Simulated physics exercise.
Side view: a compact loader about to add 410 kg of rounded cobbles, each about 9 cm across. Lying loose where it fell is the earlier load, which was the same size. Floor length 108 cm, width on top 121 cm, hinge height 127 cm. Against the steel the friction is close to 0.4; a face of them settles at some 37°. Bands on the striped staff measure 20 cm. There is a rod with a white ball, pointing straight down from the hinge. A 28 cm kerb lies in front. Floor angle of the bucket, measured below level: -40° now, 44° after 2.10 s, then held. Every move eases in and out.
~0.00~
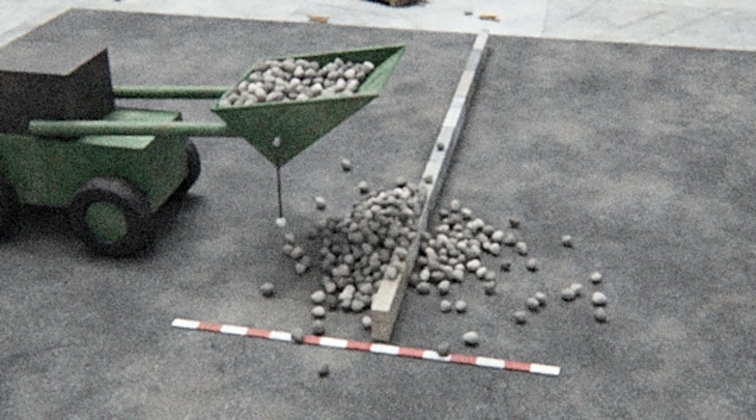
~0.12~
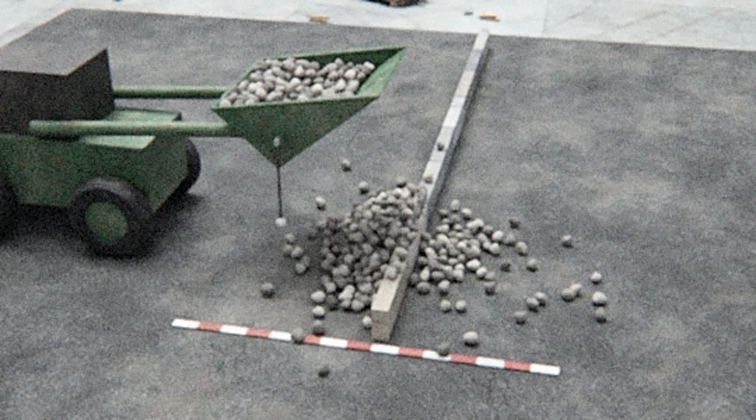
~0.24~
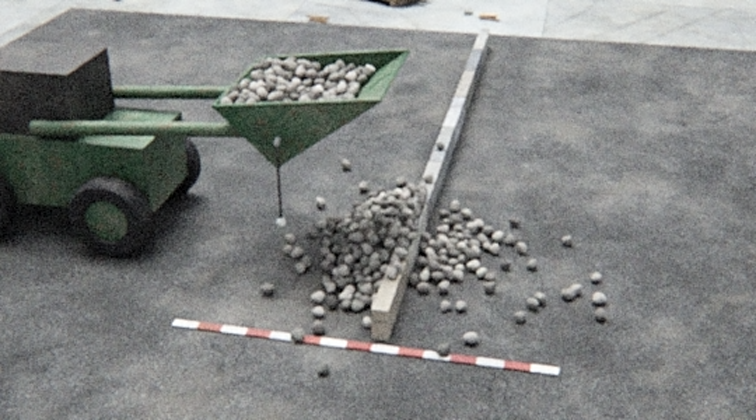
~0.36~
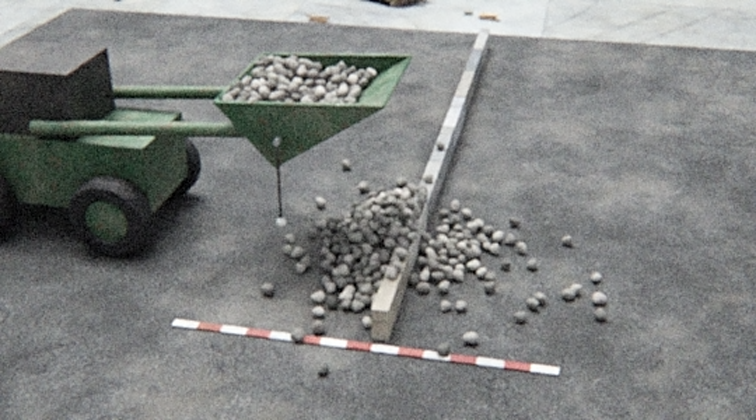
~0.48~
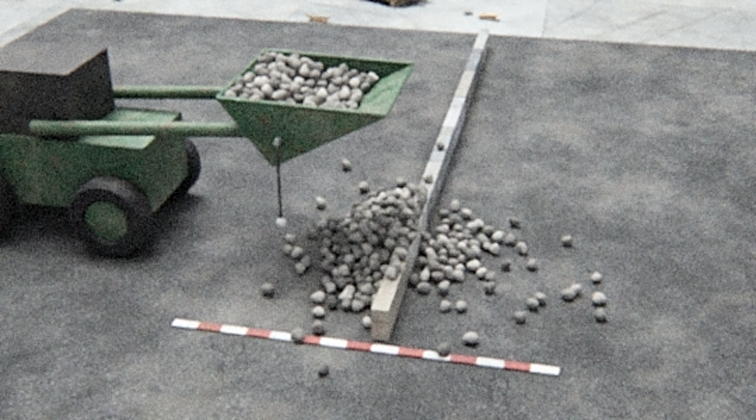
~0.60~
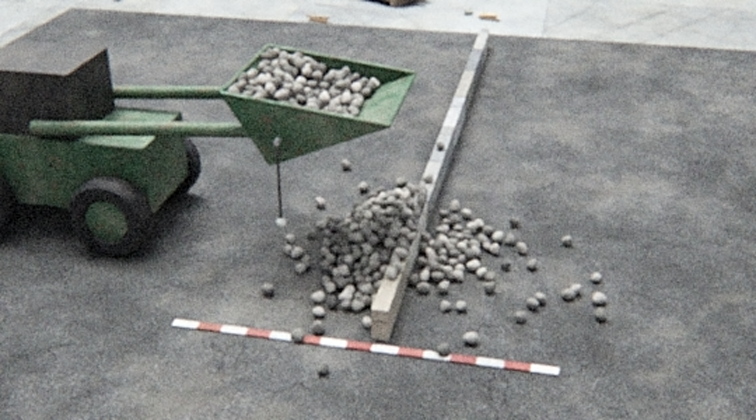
On a patch of dark, rough ground, a green loader stood with its bucket full of rounded stones and slowly tilted it forward a little, while the heap scattered around the kerb lay still.
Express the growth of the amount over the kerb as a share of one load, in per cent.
Roughly 26 per cent of a load.
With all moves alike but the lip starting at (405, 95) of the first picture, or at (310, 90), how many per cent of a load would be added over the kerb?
Roughly 65 and 0 percent, in that order.
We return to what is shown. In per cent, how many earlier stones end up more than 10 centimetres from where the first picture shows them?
About 10 per cent.
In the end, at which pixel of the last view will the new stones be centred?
I'd say close to (383, 234).
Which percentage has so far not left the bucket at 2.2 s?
Around 15 in a hundred.
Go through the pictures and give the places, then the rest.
In the first picture, the bucket is at -40°, its lip at (378, 95); the top of the load is at (333, 71). The earlier load is highest near (408, 221), 34 cm above ground level, 79 % on this side of the kerb, 21 % over the kerb.
In the second picture, the bucket is at -39°, its lip at (379, 96); the top of the load is at (312, 73); the stones move at 0.1 m/s on average.
In the third picture, the bucket is at -37°, its lip at (381, 100); the top of the load is at (288, 70); the stones move at 0.1 m/s on average.
The fourth picture shows lip at (384, 107), floor tilted -33°, highest stones at (280, 67); the stones move at 0.1 m/s on average.
The fifth picture shows lip at (387, 116), floor tilted -29°, highest stones at (277, 64); the stones move at 0.2 m/s on average.
The sixth picture shows lip at (390, 126), floor tilted -23°, highest stones at (272, 63); the stones move at 0.2 m/s on average.
After 1.6 s the floor is at 31°; in per cent of one load, 100 in the bucket, 79 on this side of the kerb, 21 over the kerb; the foremost stones are at (573, 289).
After 2.2 s the floor is at 44°; in per cent of one load, 17 in the bucket, 149 on this side of the kerb, 34 over the kerb; the foremost stones are at (573, 289).
After 2.5 s the floor is at 44°; in per cent of one load, 0 in the bucket, 155 on this side of the kerb, 45 over the kerb; the foremost stones are at (573, 289).
After 5.3 s the floor is at 44°; in per cent of one load, 0 in the bucket, 153 on this side of the kerb, 47 over the kerb; the foremost stones are at (576, 280). Net gain over the kerb, 26.
